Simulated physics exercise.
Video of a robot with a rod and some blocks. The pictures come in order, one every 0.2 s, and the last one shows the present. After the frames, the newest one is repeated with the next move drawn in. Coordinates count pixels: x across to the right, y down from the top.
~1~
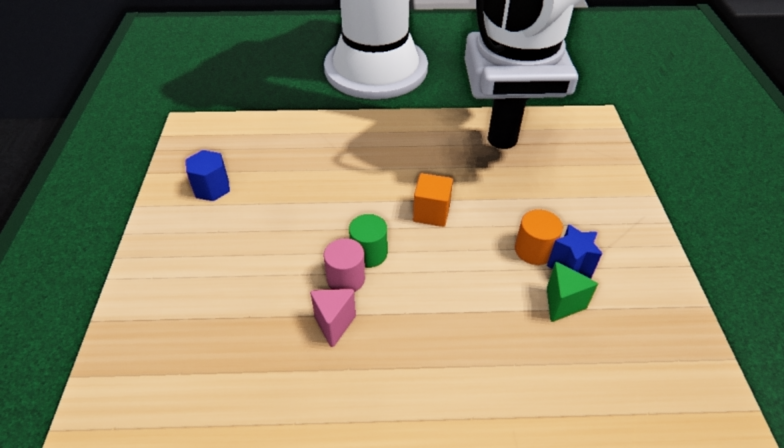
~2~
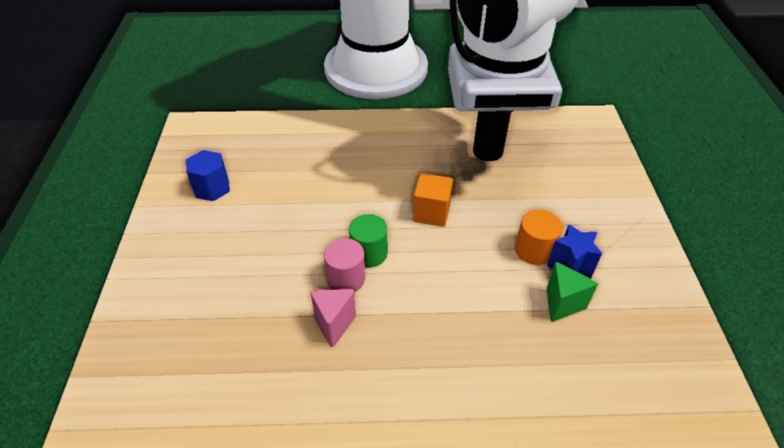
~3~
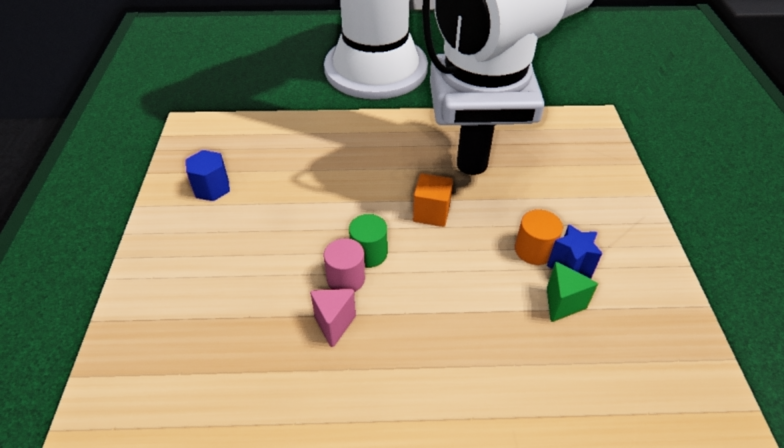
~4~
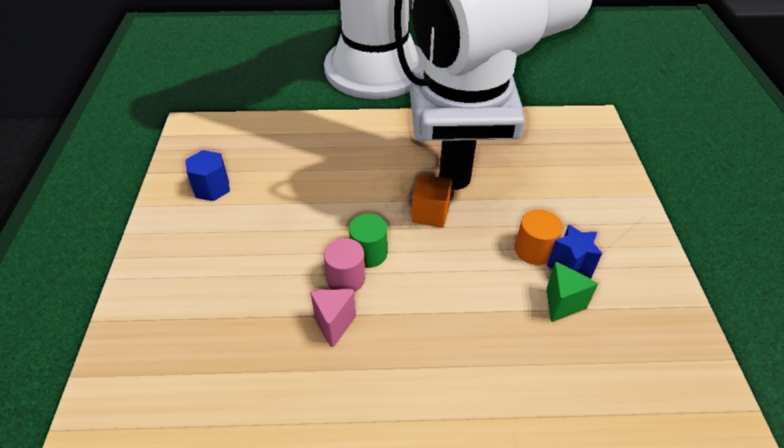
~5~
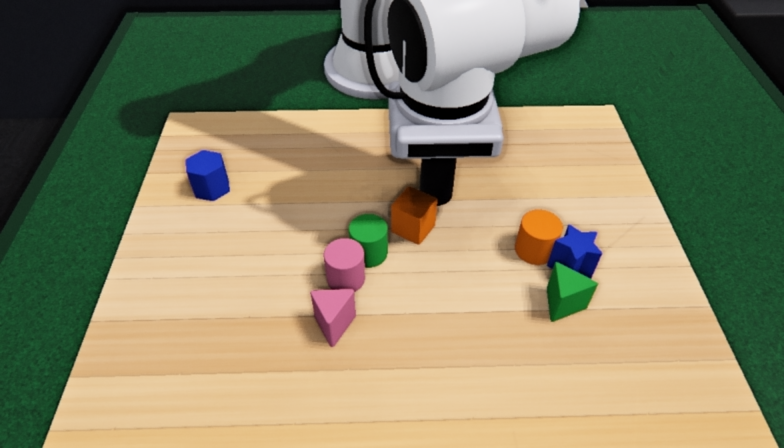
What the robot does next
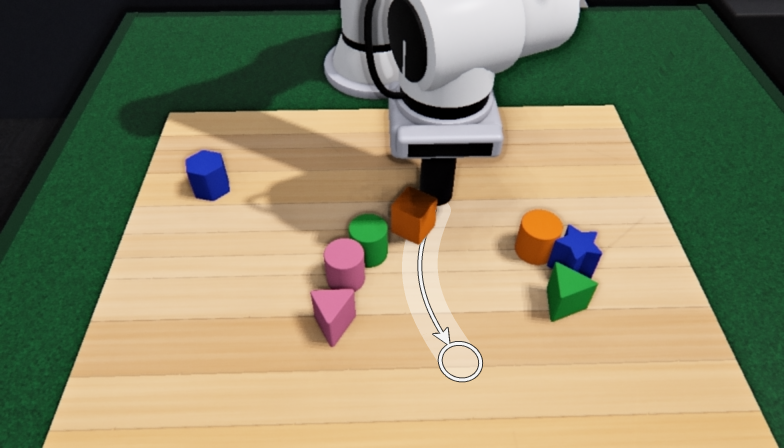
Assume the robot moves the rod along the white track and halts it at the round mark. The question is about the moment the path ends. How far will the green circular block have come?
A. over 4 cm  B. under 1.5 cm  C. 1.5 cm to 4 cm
C: 1.5 cm to 4 cm.
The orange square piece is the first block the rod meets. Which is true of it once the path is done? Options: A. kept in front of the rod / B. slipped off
I'll go with B - slipped off.
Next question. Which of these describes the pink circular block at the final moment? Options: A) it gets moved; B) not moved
I choose A.
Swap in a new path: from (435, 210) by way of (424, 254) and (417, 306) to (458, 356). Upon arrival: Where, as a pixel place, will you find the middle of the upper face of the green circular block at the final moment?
It will end up at (346, 232).
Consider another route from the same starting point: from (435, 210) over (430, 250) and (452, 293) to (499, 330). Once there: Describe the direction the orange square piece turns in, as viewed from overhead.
Viewed from above, clockwise.
Drawn move, from (435, 210) by way of (421, 253) and (428, 305) to (460, 361).
The first path, step by step. One third of the way, rod (421, 239); pink circular block (328, 261); green circular block (346, 232); orange square piece (384, 234), turned 65° clockwise.
Two thirds of the way, rod (429, 291); pink circular block (328, 261); green circular block (346, 232); orange square piece (384, 234), turned 65° clockwise.
At the end, rod (463, 348); pink three-sided block still; pink circular block (328, 261); green circular block (346, 232); orange square piece (384, 234), turned 65° clockwise.
